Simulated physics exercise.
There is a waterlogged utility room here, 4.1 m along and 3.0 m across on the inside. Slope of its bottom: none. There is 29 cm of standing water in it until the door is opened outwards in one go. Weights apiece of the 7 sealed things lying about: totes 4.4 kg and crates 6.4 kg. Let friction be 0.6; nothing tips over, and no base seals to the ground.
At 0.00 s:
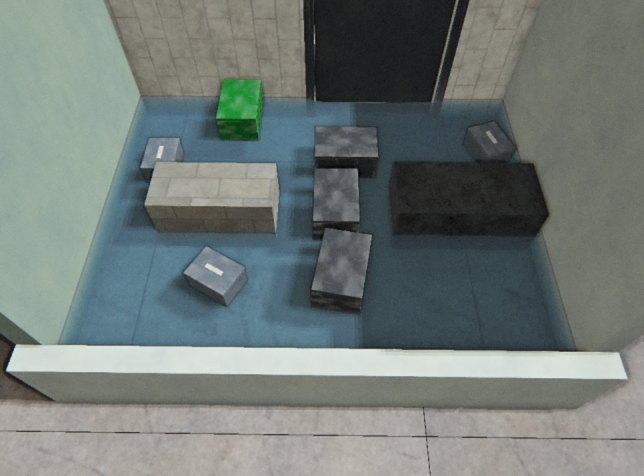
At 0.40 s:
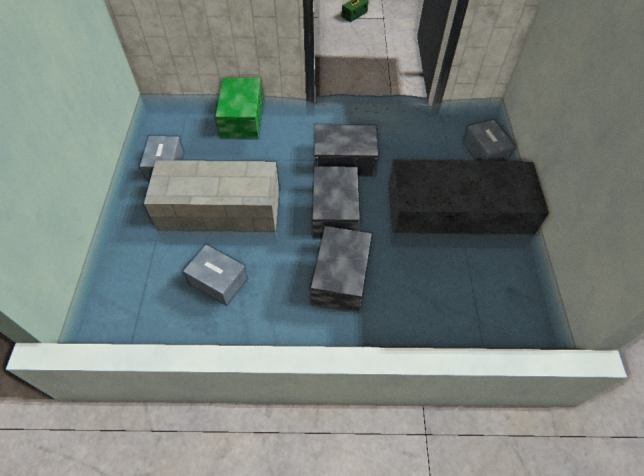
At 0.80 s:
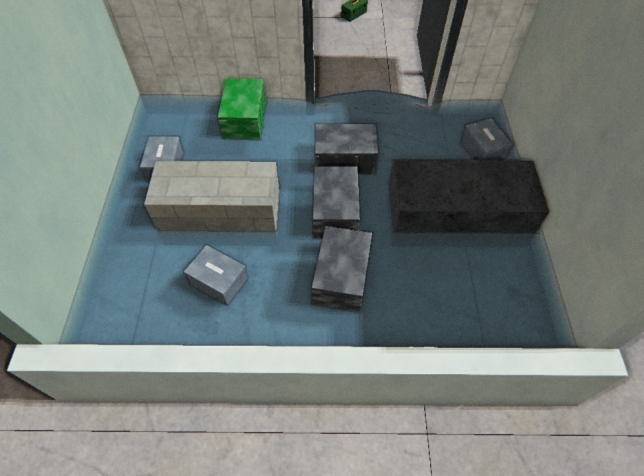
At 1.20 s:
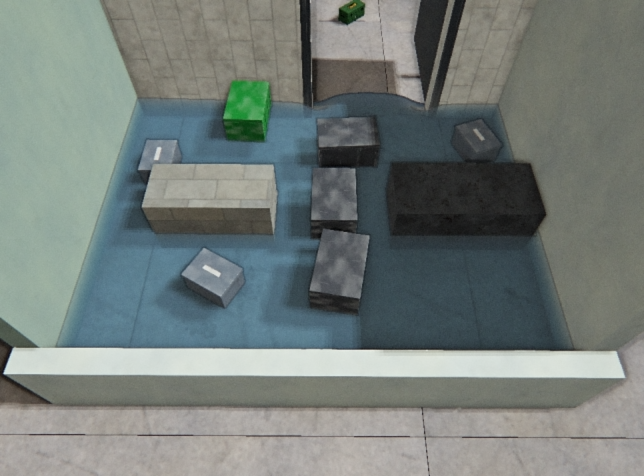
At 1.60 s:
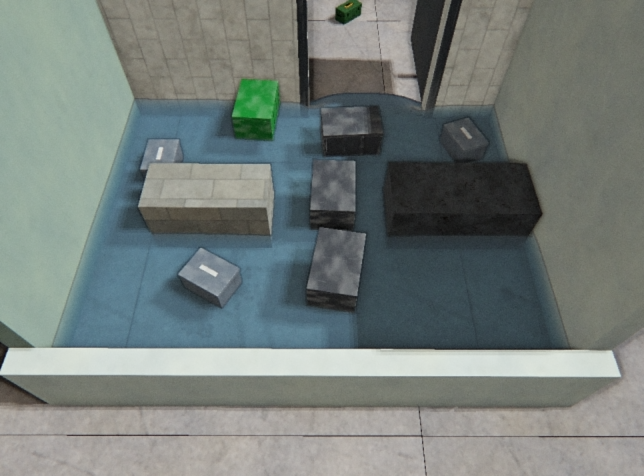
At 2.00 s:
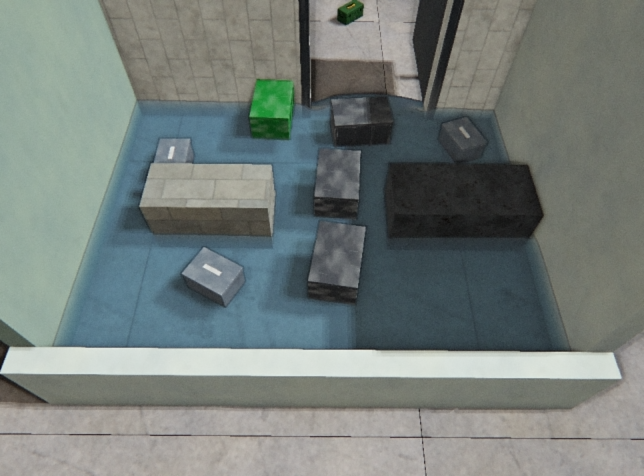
The dark door at the back of the flooded room opened, and then the floating green block drifted right toward the doorway while several of the gray blocks around it shifted slightly.
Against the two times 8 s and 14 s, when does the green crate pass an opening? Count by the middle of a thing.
I expect it clears out early.
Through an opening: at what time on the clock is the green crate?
Exit time: About 4.0 s.
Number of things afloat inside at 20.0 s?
The count is 2.
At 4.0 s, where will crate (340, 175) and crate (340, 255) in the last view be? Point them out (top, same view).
Near (407, 95) and (340, 181).
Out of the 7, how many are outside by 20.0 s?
I count 5.
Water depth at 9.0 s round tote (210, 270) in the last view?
I'd say some 15 cm.
After 4.0 s the green crate has gone out (at 3.8 s); 2 of 7 are out; 5 afloat.
After 9.0 s the green crate has gone out (at 3.8 s); 4 of 7 are out; 3 afloat.
After 16.0 s the green crate has gone out (at 3.8 s); 4 of 7 are out; 3 afloat.
After 20.0 s the green crate has gone out (at 3.8 s); 5 of 7 are out; 2 afloat.
